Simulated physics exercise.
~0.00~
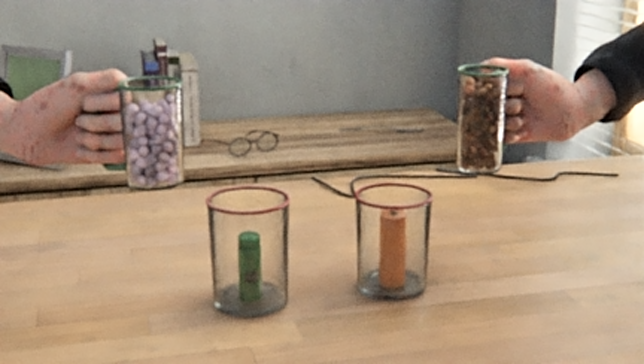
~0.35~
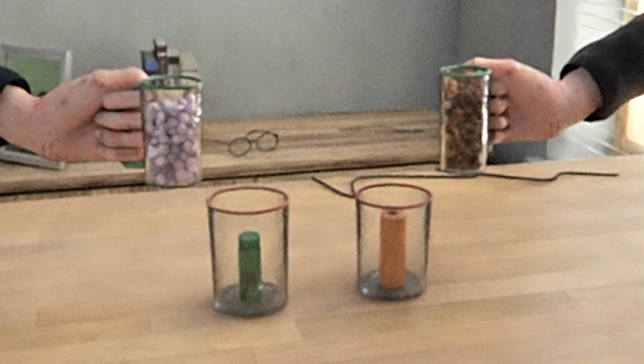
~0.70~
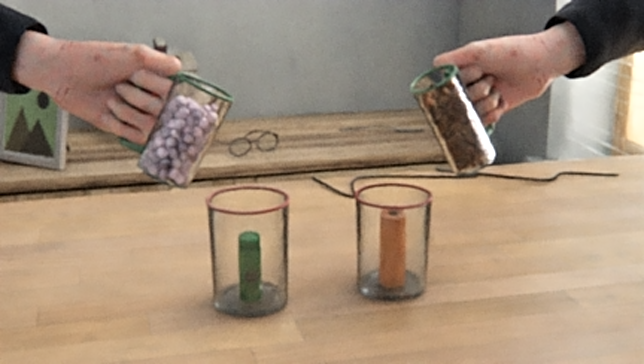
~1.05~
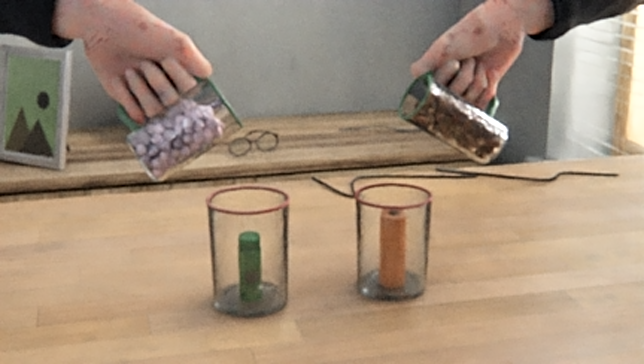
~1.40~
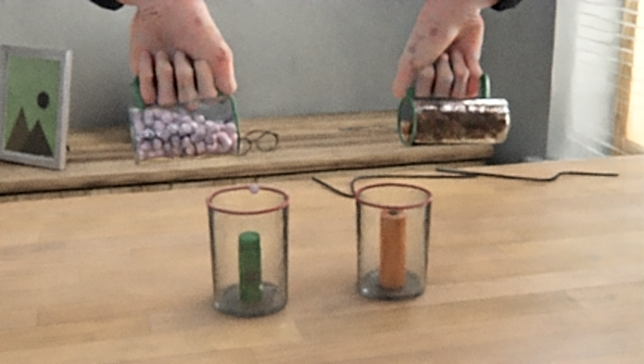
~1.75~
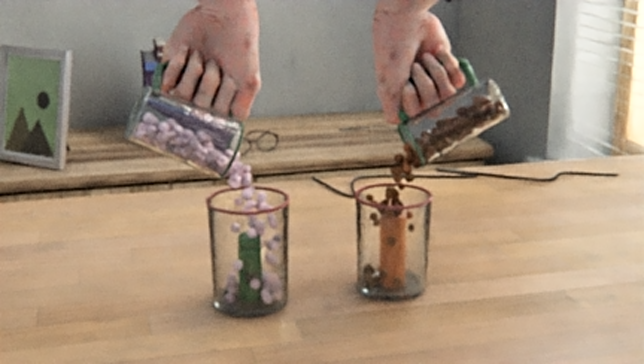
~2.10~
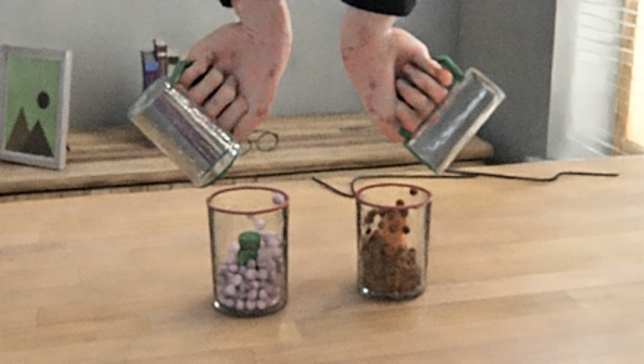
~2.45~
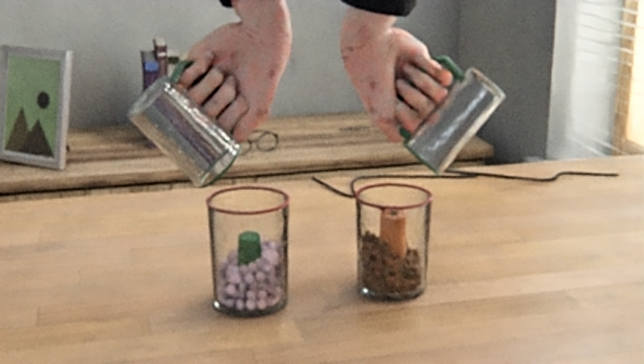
At first, two hands hold clear cups above a wooden table, the left cup filled with pale purple beads and the right with small brown pieces. Below them stand two clear glasses, a green peg upright in the left and an orange one in the right. The hands move inward and tip the cups onto their sides. Purple beads and brown bits then pour into the glasses, gathering around the pegs. The cups tilt further until they are empty. Finally, both glasses are about half full, and the tops of both upright pegs still show.
